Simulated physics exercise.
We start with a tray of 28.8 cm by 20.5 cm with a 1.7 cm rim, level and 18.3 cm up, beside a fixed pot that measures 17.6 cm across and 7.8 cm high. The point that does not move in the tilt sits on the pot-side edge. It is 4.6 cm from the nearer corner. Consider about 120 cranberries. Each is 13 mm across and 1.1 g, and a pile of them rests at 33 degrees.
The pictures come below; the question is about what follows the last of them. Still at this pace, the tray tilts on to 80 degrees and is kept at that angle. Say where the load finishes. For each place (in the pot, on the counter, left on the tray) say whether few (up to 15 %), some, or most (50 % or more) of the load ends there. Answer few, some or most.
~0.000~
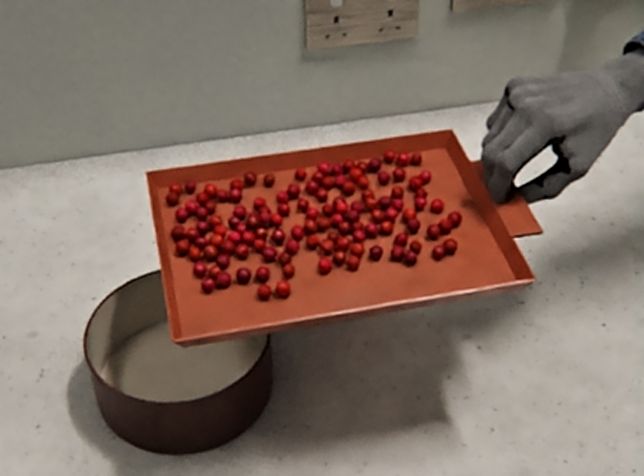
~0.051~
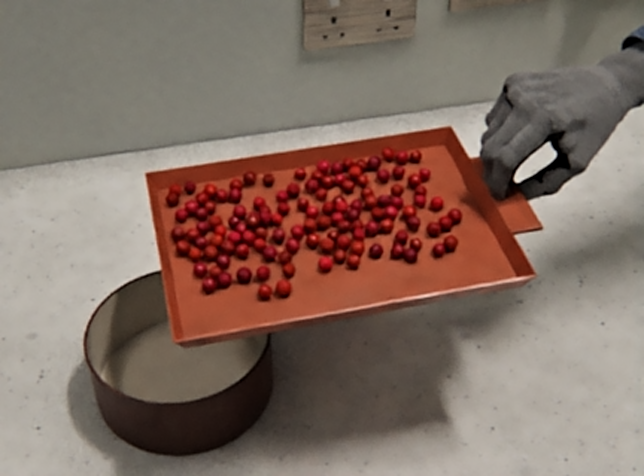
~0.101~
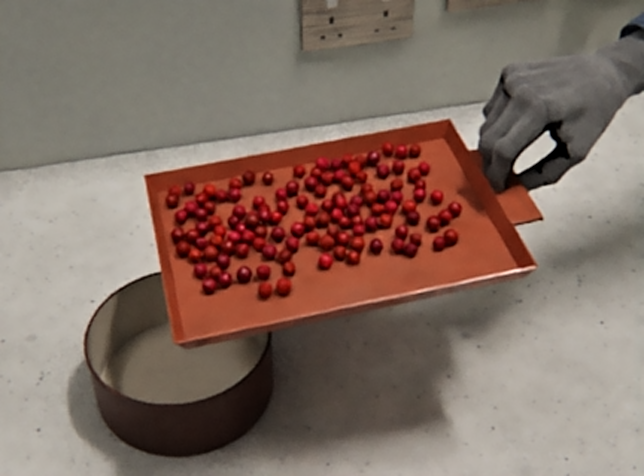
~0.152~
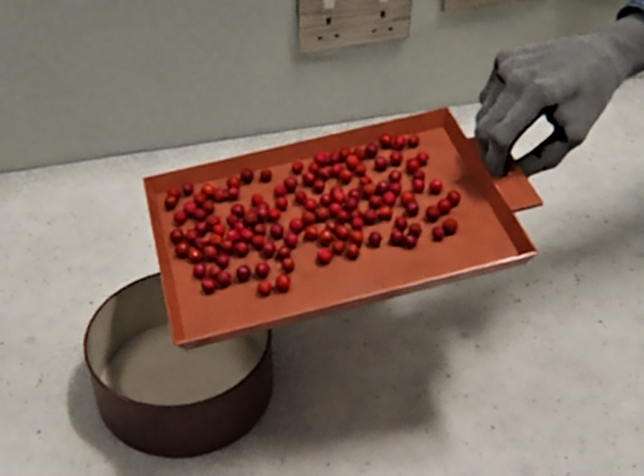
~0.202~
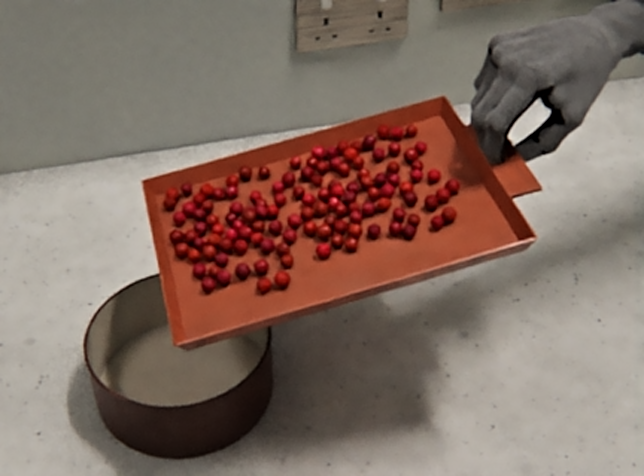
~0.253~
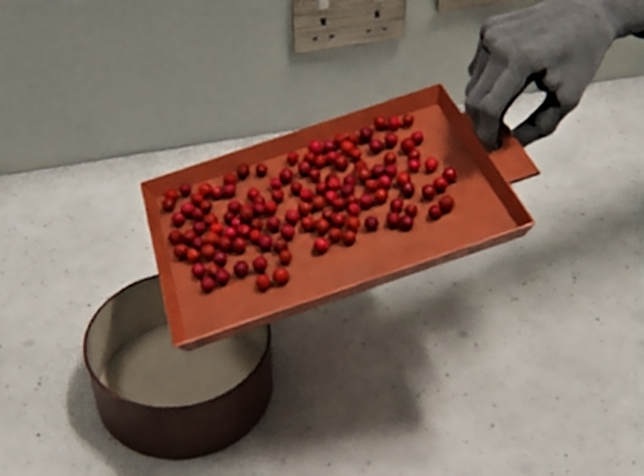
Pot: Most; counter: Some; tray: Few.
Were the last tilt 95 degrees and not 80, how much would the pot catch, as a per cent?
That would be around 80 percent.
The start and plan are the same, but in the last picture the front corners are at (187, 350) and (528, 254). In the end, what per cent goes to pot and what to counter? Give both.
The pot gets 0 and the counter 100.
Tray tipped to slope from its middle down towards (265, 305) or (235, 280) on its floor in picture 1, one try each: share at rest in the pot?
Near 0 and 25 percent, in that order.
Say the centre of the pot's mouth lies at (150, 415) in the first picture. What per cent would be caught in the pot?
I'd put it at around 25 per cent.
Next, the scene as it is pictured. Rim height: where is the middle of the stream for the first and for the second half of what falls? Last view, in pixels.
Earlier half at about (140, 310), later half at about (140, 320) in pixels.
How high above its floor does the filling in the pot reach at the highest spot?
About 2.5 centimetres.
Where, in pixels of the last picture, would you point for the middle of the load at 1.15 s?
Near pixel (169, 226).
After 0.79 s, tilt 44 degrees; the tray holds 100 %, the pot 0 %.
After 1.15 s, tilt 66 degrees; the tray holds 85 %, the pot 5 %.
After 1.60 s, tilt 80 degrees; the tray holds 15 %, the pot 55 %.
By 2.6 s all is still; pot 75 %, counter 25 %, tray 0 %.
